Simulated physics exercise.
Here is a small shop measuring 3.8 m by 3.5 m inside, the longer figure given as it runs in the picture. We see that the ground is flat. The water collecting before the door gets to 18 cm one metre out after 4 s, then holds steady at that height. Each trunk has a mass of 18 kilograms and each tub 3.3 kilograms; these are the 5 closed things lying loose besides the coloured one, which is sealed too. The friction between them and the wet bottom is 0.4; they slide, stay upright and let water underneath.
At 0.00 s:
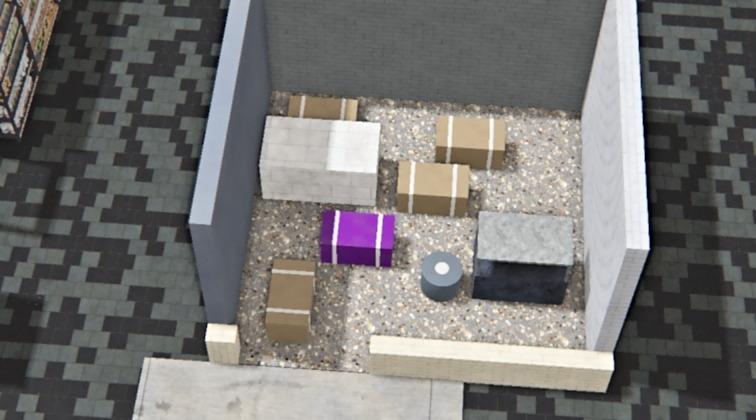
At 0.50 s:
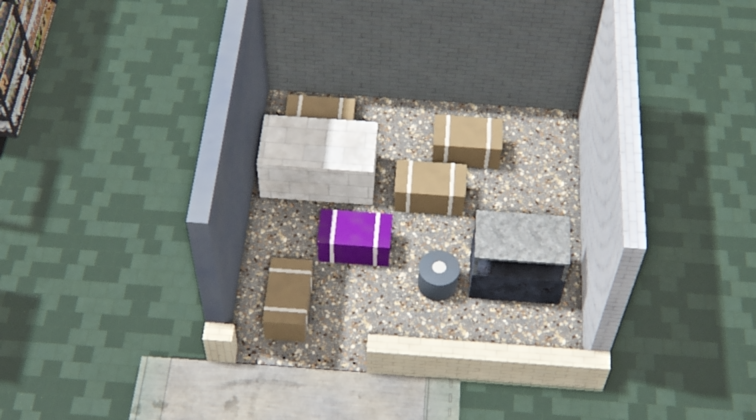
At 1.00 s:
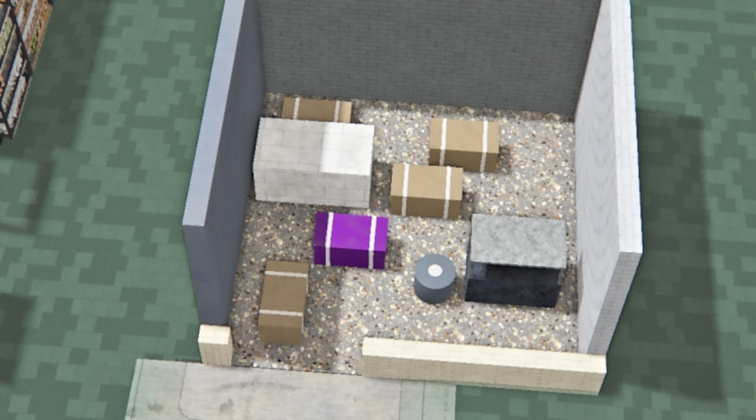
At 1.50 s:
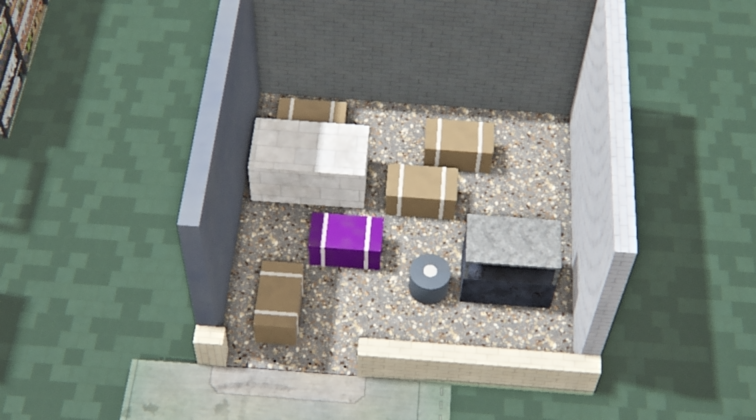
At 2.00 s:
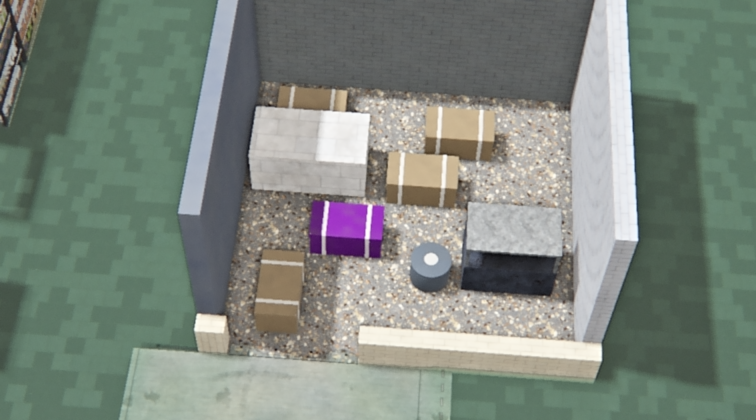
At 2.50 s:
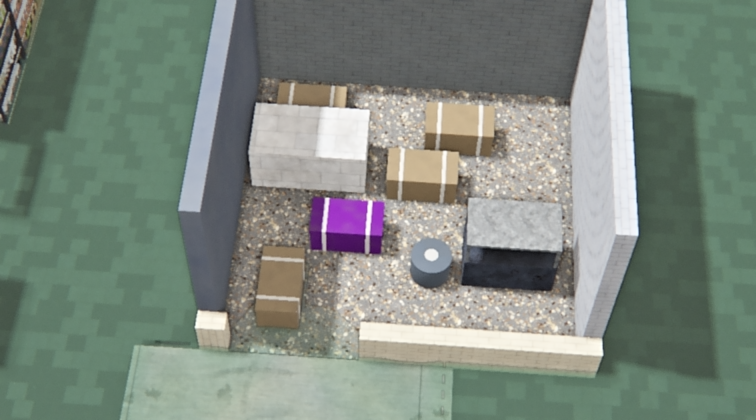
At the start, a purple trunk sits among tan boxes in a small roofless shop, with dark, patterned ground outside. The surroundings turn green and the view shifts slightly, then a thin greenish sheet of water covers the slab outside and edges through the doorway, while the trunk and boxes stay put.
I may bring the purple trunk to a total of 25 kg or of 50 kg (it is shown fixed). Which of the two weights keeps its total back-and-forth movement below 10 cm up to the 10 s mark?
Neither of them.
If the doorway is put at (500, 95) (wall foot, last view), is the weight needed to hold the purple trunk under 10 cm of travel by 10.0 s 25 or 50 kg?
Outcome - the heavier pick is required.
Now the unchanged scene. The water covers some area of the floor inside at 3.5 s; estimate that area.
About 1.5 m2.
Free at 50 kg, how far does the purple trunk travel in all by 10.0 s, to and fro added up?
Total path: Around 80 cm.
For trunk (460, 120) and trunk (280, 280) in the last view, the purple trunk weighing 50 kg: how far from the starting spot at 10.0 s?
One is off by 20 cm, the other by 120 cm, in the order asked.
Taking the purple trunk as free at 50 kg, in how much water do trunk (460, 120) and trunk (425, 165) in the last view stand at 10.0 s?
About 7 and 3 cm.
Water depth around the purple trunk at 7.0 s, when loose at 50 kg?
Around 10 cm.
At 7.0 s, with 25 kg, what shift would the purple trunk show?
Roughly 80 cm.
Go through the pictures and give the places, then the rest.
In the first frame, the purple trunk at (358, 229) rests on the ground; 0.0 m2 under water; 0 of 6 have shifted.
In the second frame, the purple trunk at (355, 228), on the bottom; 0.0 m2 under water; 0 of 6 have shifted.
In the third frame, the purple trunk at (351, 231) rests on the ground; 0.0 m2 under water; 0 of 6 have shifted.
In the fourth frame, the purple trunk at (346, 232) rests on the ground; 0.0 m2 under water; 0 of 6 have shifted.
In the fifth frame, the purple trunk at (347, 220) rests on the ground; water covers 0.0 m2; 0 of 6 have shifted.
In the sixth frame, the purple trunk at (347, 216), on the bottom; water covers 0.3 m2; 0 of 6 have shifted.
After 3.5 s the purple trunk would be 0 cm from its start with 25 kg and 0 cm from its start with 50 kg; 2 cm of water round it then.
After 4.5 s the purple trunk would be 12 cm from its start with 25 kg and 0 cm from its start with 50 kg; 5 cm of water round it then.
After 7.0 s the purple trunk would be 74 cm from its start with 25 kg and 9 cm from its start with 50 kg; 10 cm of water round it then.
After 10.0 s the purple trunk would be 256 cm from its start with 25 kg and 83 cm from its start with 50 kg; 8 cm of water round it then.
